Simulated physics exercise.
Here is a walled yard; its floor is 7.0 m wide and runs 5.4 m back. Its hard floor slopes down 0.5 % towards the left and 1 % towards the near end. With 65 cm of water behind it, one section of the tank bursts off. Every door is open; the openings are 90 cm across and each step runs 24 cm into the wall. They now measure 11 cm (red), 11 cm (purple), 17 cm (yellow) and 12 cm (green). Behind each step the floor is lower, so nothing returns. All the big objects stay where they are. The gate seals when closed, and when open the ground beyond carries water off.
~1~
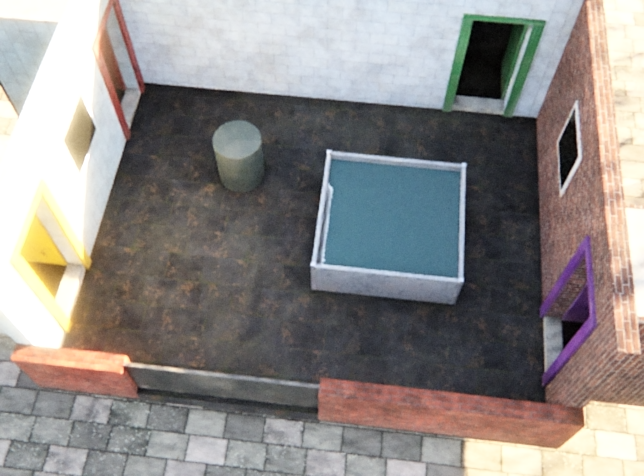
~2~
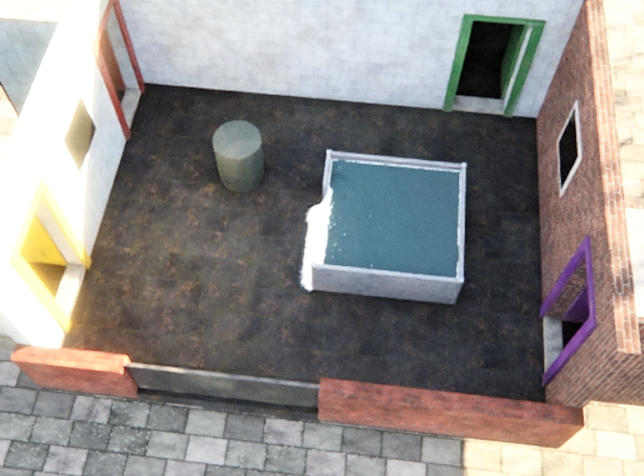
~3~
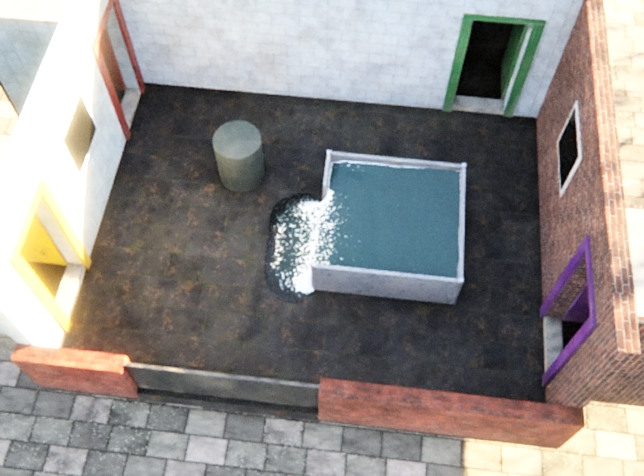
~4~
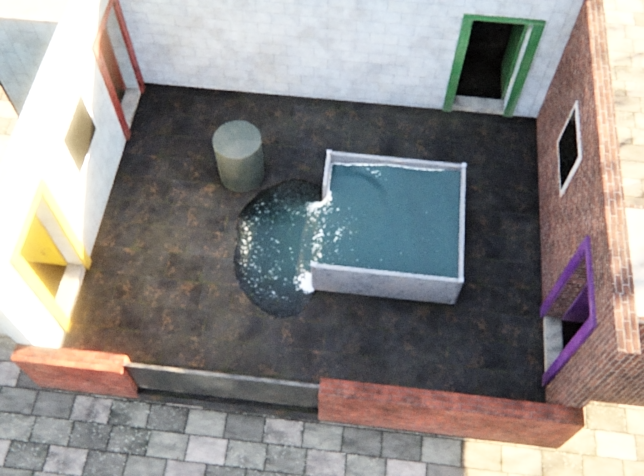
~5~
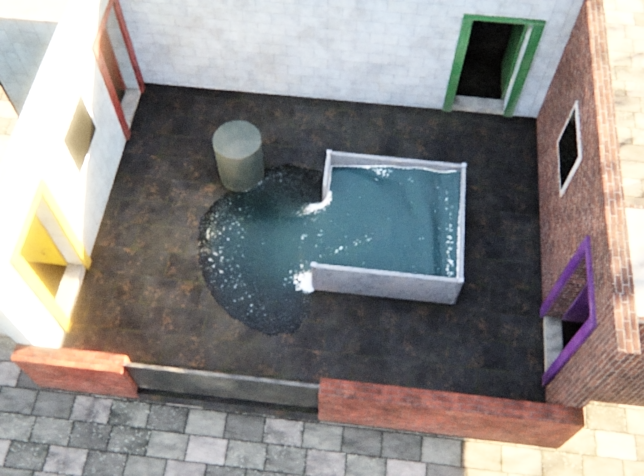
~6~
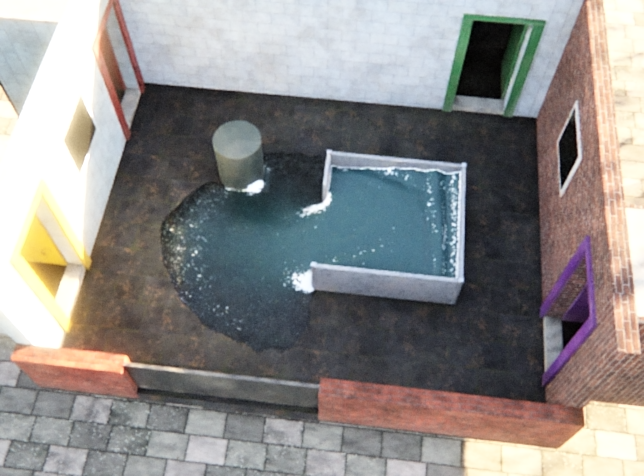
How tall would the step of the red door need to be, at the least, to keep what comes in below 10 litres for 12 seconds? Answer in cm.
At least 14 cm or so.
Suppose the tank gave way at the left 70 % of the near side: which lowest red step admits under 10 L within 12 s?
About 10.0 cm.
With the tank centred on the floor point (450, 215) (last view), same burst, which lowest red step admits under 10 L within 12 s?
Then roughly 14.0 cm.
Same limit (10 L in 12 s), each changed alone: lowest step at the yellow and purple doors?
Roughly 26 cm at yellow and 7.5 cm at purple.
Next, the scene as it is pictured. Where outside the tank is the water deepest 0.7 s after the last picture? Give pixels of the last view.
Around (311, 259).
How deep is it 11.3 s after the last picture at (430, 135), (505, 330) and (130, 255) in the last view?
In that order: 8, 9 and 8 cm.
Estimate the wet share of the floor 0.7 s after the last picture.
About 35 per cent.
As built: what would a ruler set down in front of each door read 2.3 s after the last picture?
Depths in cm: Red 9, purple 0, yellow 29, green 0.
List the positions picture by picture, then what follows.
The first frame shows still water, 65 cm deep, in the tank at (391, 216); the red door at (121, 73) is dry.
In the second frame, water pours out at (321, 241) and has run 0.3 m, to (301, 276); about 5 cm deep outside, 65 cm at the back.
In the third frame, the front is at (274, 225), 0.8 m from the gap at (321, 241); 1.1 m2 of floor is wet, 65 cm left at the back.
In the fourth frame, the gap is at (321, 242), the front 1.3 m out at (242, 235); the back of the tank holds 65 cm.
In the fifth frame, the gap is at (321, 242), the front 1.9 m out at (205, 232); the back of the tank holds 60 cm.
In the sixth frame, water pours out at (321, 242) and has run 2.5 m, to (167, 231); about 6 cm deep outside, 55 cm at the back; the red door at (121, 73), 4.2 m from the gap, is still 2.1 m from the nearest water.
Then, 0.7 s after the last picture water covers 35 % of the floor, deepest (34 cm) near (311, 259); it has not reached the red door.
Then, 2.3 s after the last picture water covers 45 % of the floor, deepest (34 cm) near (60, 355); 9 cm at the red door, 0 litres in over its 11 cm step.
Then, 11.3 s after the last picture water covers 95 % of the floor, deepest (14 cm) near (57, 367); 7 cm at the red door, 32 litres in over its 11 cm step.
At the red door as built, the water peaked near 16 cm, 5.9 s after the last picture.
With a step of 11.5 cm, 28 litres would have come in within the 12 s; with 16 cm, 4 litres. So under 10 litres takes about 14 cm.
